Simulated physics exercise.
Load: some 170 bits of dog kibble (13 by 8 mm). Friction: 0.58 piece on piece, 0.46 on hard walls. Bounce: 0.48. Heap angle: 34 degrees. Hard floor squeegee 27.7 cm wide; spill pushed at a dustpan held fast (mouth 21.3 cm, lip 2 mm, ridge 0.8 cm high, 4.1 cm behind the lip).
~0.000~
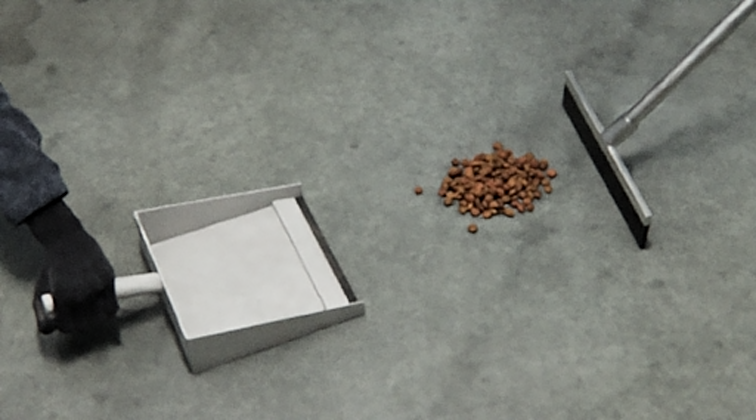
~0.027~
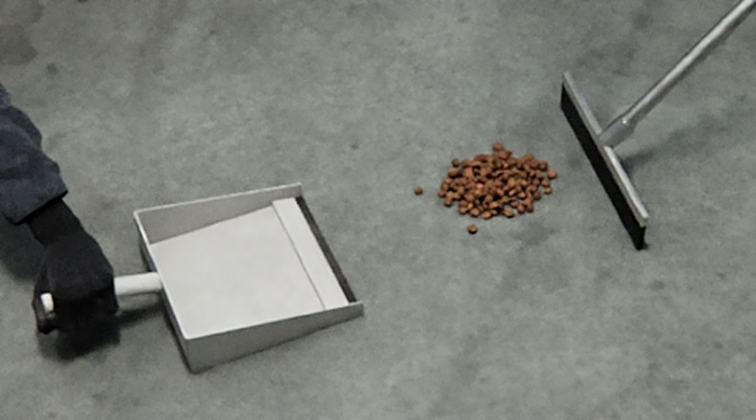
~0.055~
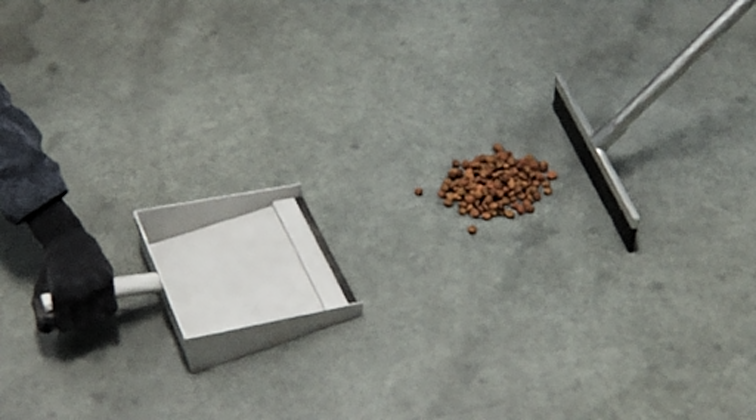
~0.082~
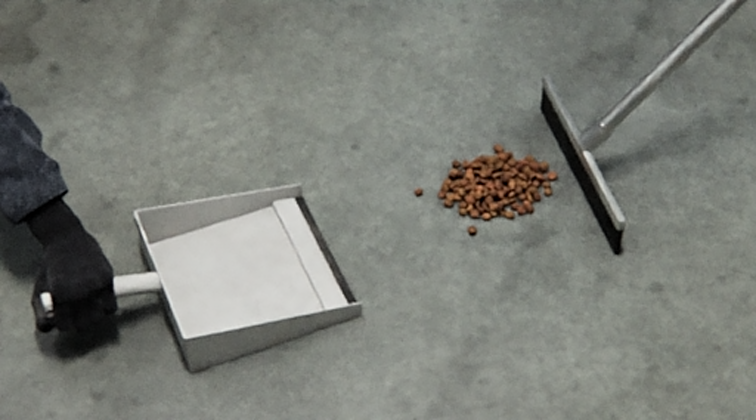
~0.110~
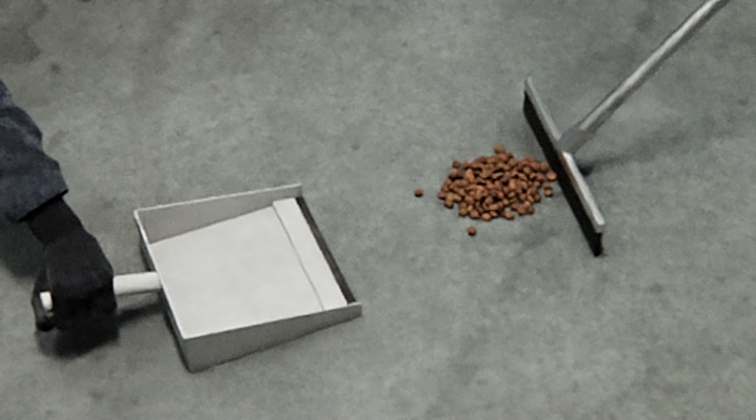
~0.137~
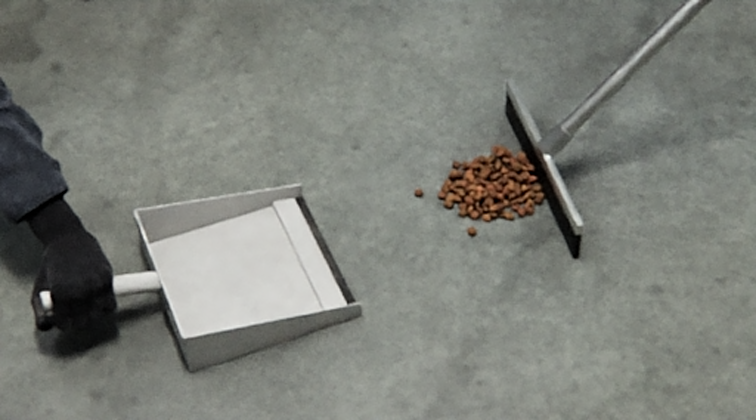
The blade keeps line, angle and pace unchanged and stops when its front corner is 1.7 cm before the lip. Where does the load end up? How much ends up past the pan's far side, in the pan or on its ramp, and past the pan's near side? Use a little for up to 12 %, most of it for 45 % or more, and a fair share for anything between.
Past the pan's far side - a fair share; in the pan or on its ramp - a fair share; past the pan's near side - a little.
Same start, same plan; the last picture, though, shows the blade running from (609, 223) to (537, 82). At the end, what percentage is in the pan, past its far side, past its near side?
Pan 20 % / far 55 % / near 0 %.
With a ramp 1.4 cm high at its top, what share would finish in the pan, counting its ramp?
About 30 %.
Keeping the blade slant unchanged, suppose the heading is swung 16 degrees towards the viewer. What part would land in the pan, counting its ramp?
The pan, ramp included, would get around 45 per cent.
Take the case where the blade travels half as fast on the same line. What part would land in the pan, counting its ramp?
In that case close to 30 per cent.
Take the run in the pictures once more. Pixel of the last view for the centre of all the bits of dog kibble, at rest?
My guess is close to (295, 206).
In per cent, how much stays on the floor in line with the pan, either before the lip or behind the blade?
I'd say close to 25 per cent of them.
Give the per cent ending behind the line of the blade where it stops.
0 %.
After 0.29 s, middle of the blade 16 cm from the lip; 0 % over the lip, far side 10 %, near side 0 %.
After 0.39 s, middle of the blade 7 cm from the lip; 0 % over the lip, far side 30 %, near side 0 %.
Then, at 0.63 s, middle of the blade 3 cm from the lip; 35 % over the lip, far side 40 %, near side 0 %.
By 1.2 s all is still; far side 40 %, pan 35 %, near side 0 %, in front of the lip or behind the blade 25 %.
